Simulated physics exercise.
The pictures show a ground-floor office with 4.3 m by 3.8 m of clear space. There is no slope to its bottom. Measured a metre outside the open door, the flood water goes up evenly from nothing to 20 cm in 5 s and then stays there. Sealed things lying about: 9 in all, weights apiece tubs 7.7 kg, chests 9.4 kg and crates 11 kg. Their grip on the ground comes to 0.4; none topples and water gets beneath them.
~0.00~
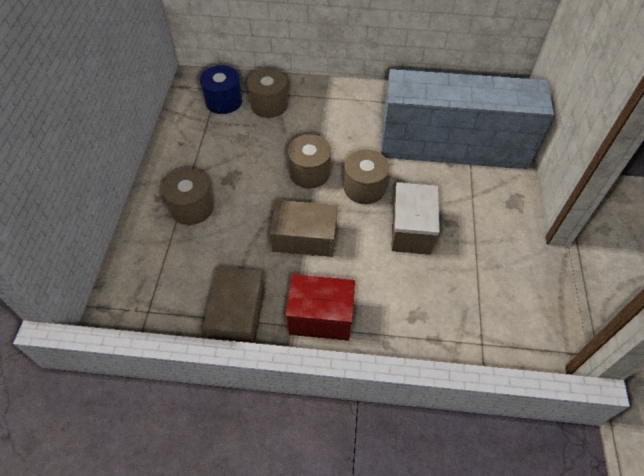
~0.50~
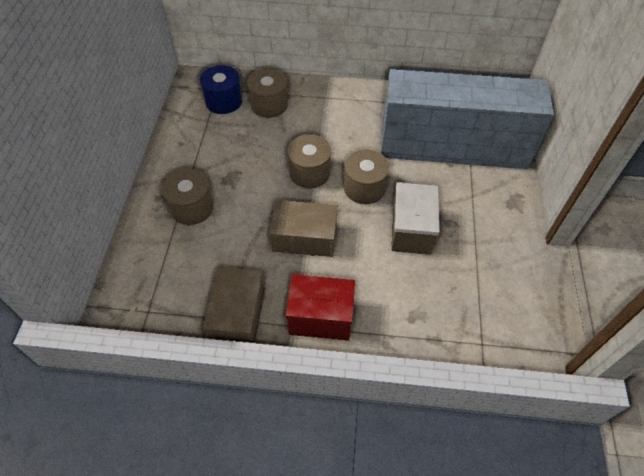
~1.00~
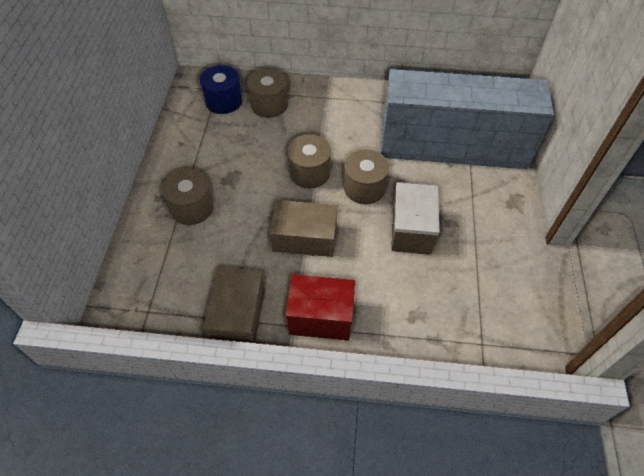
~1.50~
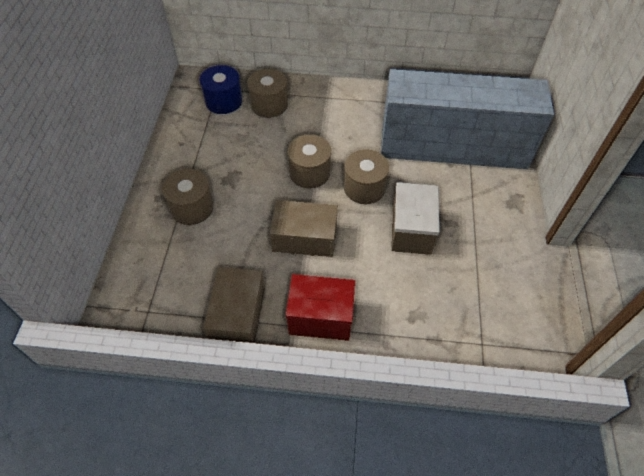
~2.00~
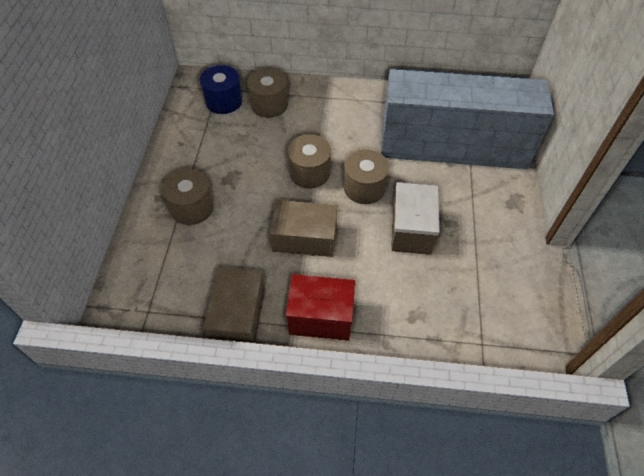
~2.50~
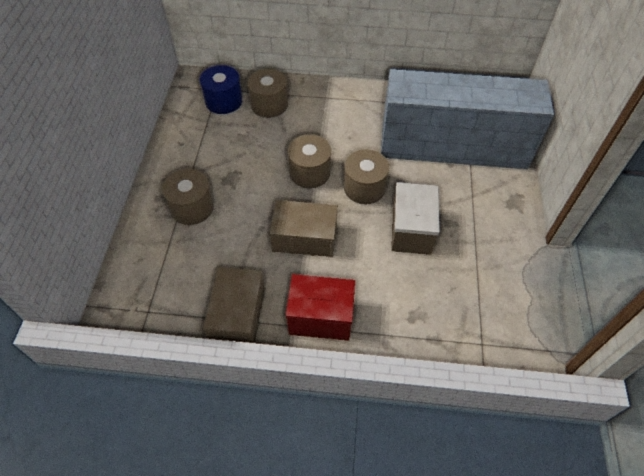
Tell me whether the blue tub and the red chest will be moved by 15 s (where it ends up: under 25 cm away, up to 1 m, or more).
Outcome: The blue tub is far from its start, the red chest is far from its start.
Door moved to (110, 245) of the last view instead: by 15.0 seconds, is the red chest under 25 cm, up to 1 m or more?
The red chest drifts well away.
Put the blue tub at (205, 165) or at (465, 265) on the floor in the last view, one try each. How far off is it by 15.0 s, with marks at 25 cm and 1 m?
Results in order: It ends up well away; it ends up well away.
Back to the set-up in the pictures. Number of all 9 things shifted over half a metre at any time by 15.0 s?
The answer here is 9.
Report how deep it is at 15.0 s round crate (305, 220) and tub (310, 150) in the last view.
Some 14 cm at the first, some 15 cm at the second.
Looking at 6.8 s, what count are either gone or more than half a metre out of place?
By that time the total stands at 4.
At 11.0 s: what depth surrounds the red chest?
Close to 11 centimetres.
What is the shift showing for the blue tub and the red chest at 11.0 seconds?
40 and 200 cm or so by then.
After 3.5 s the blue tub is near (219, 78), 0.0 m from its start, aground; the red chest is near (321, 297), 0.0 m from its start, aground; 0 afloat.
After 6.8 s the blue tub is near (219, 78), 0.0 m from its start, aground; the red chest is near (214, 274), 0.9 m from its start, afloat; 2 afloat.
After 11.0 s the blue tub is near (235, 52), 0.4 m from its start, afloat; the red chest is near (250, 123), 2.1 m from its start, afloat; 9 afloat.
After 15.0 s the blue tub is near (366, 62), 1.7 m from its start, afloat; the red chest is near (319, 153), 1.6 m from its start, afloat; 9 afloat.
